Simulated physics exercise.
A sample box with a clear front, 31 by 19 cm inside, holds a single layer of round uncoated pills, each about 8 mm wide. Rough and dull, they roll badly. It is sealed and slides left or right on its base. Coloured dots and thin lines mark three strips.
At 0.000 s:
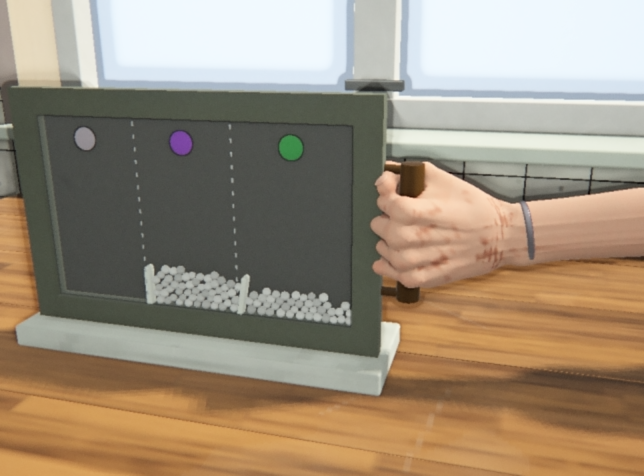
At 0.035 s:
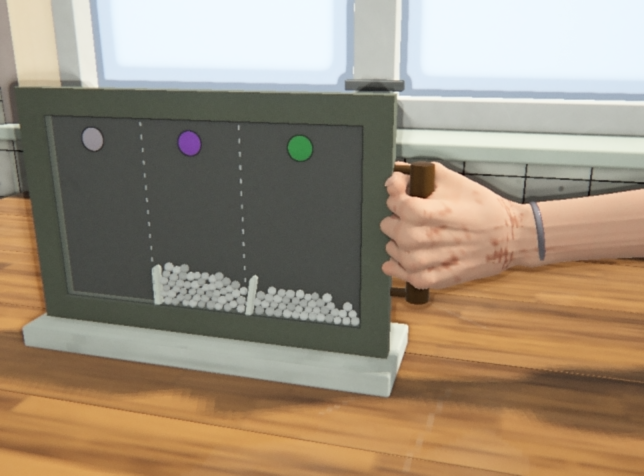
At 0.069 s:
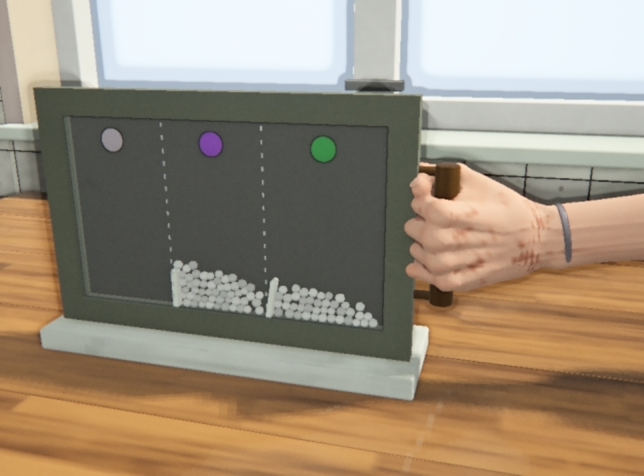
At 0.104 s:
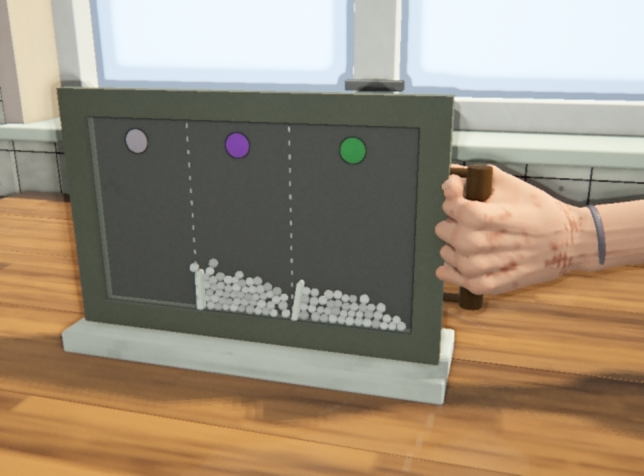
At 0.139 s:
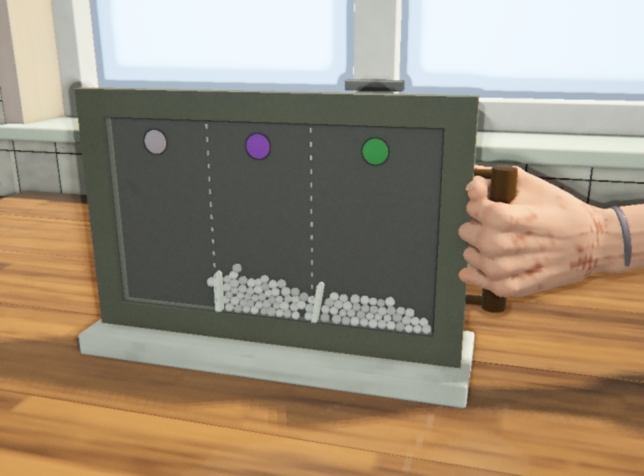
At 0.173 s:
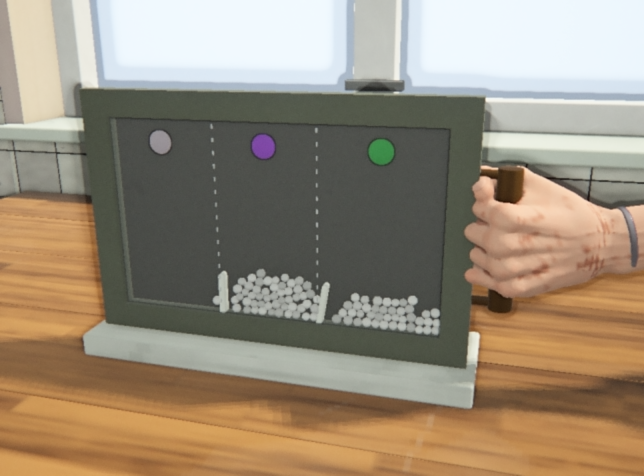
Hand sliding a dark-framed box to the right along a wooden surface, small pale balls inside shifting around two short upright walls.
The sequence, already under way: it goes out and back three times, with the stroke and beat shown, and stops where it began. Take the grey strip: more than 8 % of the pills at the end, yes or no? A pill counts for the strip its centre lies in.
Grey no.
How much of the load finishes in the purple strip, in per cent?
Roughly 50 per cent.
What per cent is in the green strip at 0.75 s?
Some 45 per cent.
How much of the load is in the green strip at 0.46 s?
About 50 per cent.
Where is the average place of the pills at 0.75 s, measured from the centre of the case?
Some 3 cm right and 7 cm below.
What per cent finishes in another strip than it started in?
Roughly 10 per cent.
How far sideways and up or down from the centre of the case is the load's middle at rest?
Some 3 cm right and 8 cm below.
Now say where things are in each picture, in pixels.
At its start; about 90 pills; pills' middle (239, 297); highest (181, 270); purple (181, 143), green (291, 148), grey (85, 139), in the first picture.
In the second picture, 1 cm to the right; pills' middle (244, 297); highest (184, 269).
In the third picture, 3 cm to the right; pills' middle (260, 298); highest (193, 265); wall ends (274, 282), (175, 270).
In the fourth picture, 6 cm to the right; pills' middle (285, 301); highest (213, 263).
In the fifth picture, 7 cm to the right; pills' middle (309, 304); highest (237, 268).
In the sixth picture, 8 cm to the right; pills' middle (323, 305); highest (261, 274); purple (263, 147), green (381, 152), grey (160, 142).
After 0.46 s, it is 7 cm to the right; the pills' middle is 4 cm right of and 8 cm below the centre; purple 50 %, green 50 %, grey 5 %.
After 0.75 s, it is 4 cm to the right; the pills' middle is 3 cm right of and 7 cm below the centre; purple 50 %, green 45 %, grey 5 %.
After 1.00 s, it is at its start; the pills' middle is 5 cm right of and 8 cm below the centre; purple 50 %, green 45 %, grey 5 %.
At rest by 1.5 s, it is at its start; purple 50 %, green 45 %, grey 5 %.
